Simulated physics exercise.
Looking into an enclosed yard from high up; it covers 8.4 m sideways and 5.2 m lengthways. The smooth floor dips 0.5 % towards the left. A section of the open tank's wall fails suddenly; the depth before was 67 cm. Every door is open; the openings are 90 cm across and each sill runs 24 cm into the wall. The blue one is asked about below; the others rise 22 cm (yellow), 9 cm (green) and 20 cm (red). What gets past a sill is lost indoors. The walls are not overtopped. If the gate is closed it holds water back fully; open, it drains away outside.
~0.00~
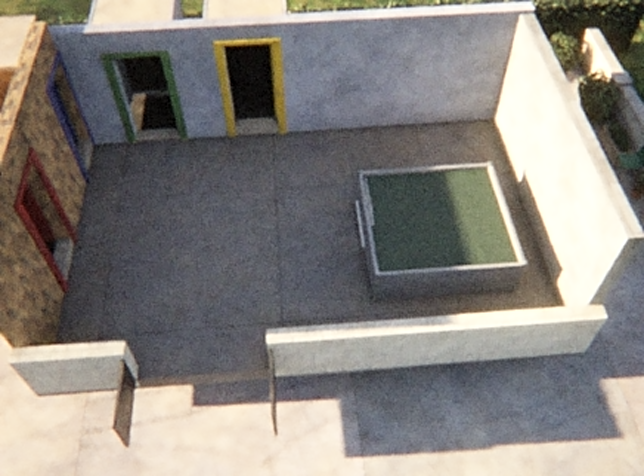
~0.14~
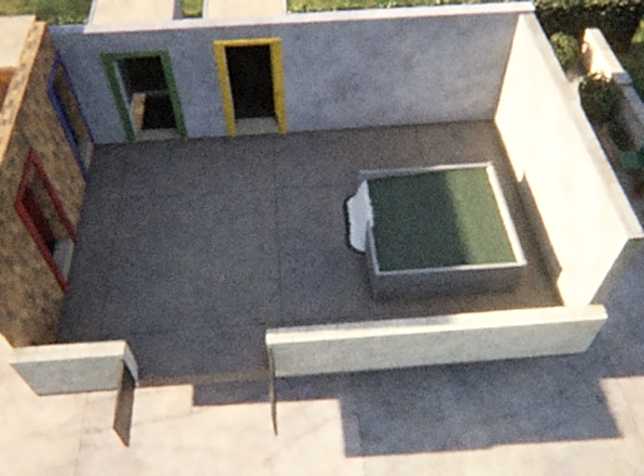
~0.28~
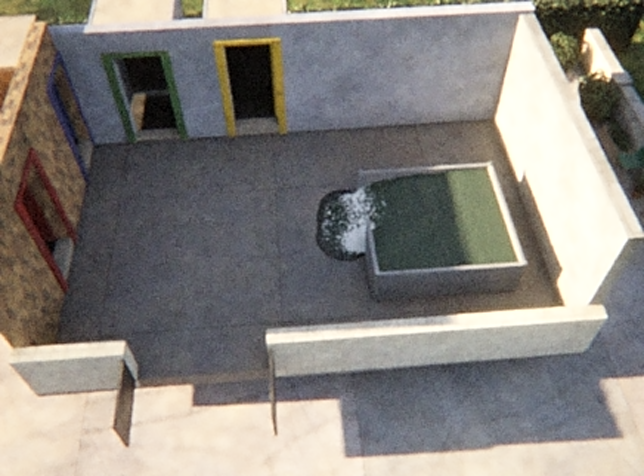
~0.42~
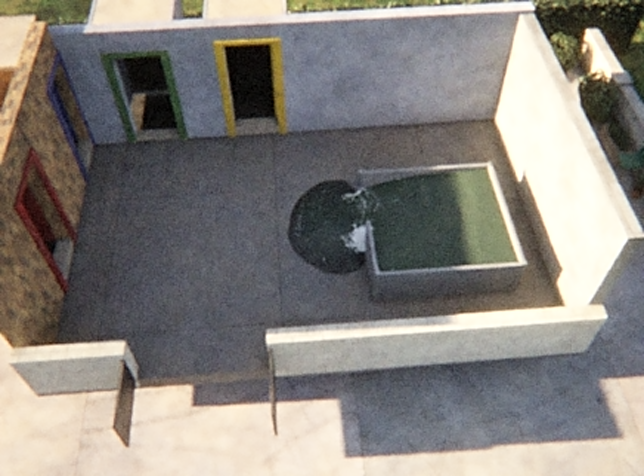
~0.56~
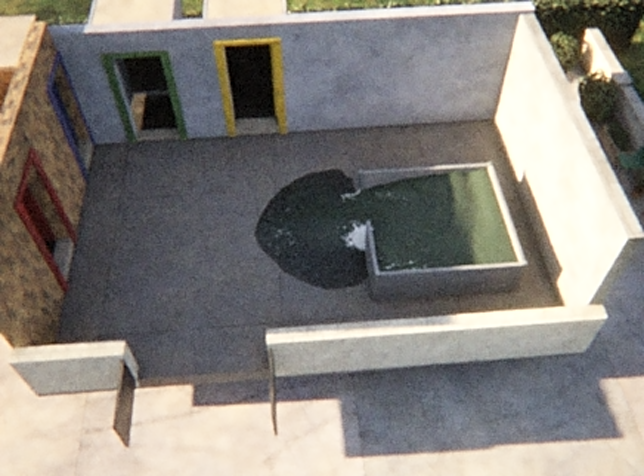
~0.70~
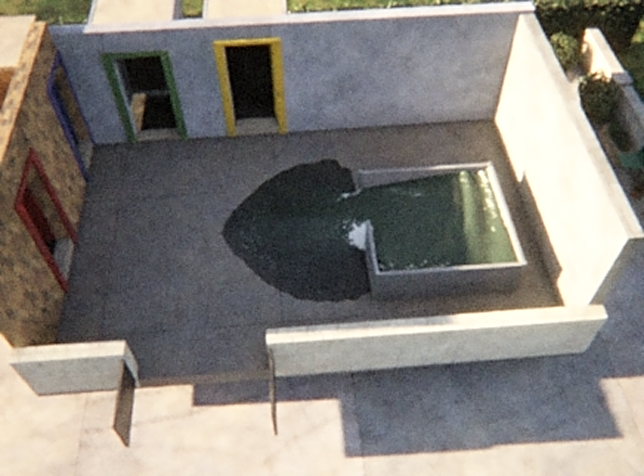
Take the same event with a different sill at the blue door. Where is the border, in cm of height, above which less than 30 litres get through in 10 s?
About 26 cm.
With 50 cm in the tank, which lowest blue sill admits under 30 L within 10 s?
About 17 cm.
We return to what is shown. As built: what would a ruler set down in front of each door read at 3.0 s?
Depths in cm: Yellow 13, blue 36, green 12, red 22.
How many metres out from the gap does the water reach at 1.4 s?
Roughly 4.8 m.
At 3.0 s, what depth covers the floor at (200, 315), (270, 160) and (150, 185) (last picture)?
About 3, 3 and 4 cm.
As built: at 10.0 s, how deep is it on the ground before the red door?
Some 12.5 cm.
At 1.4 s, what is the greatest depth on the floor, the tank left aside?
About 42 cm.
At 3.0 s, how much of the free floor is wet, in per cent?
About 60 per cent.
After 1.4 s water covers 40 % of the floor, deepest (42 cm) near (358, 218); it has not reached the blue door.
After 3.0 s water covers 60 % of the floor, deepest (38 cm) near (92, 155); 36 cm at the blue door, 11 litres in over its 22 cm sill.
After 10.0 s water covers 85 % of the floor, deepest (13 cm) near (75, 246); 9 cm at the blue door, 56 litres in over its 22 cm sill.
At the blue door as built, the water arrived by 2.2 s and peaked near 36 cm at 3.0 s.
Run again over the same 10 s with other heights there, 60 litres in over 21.5 cm, 17 litres over 29 cm. The limit of 30 litres is kept from about 26 cm up.
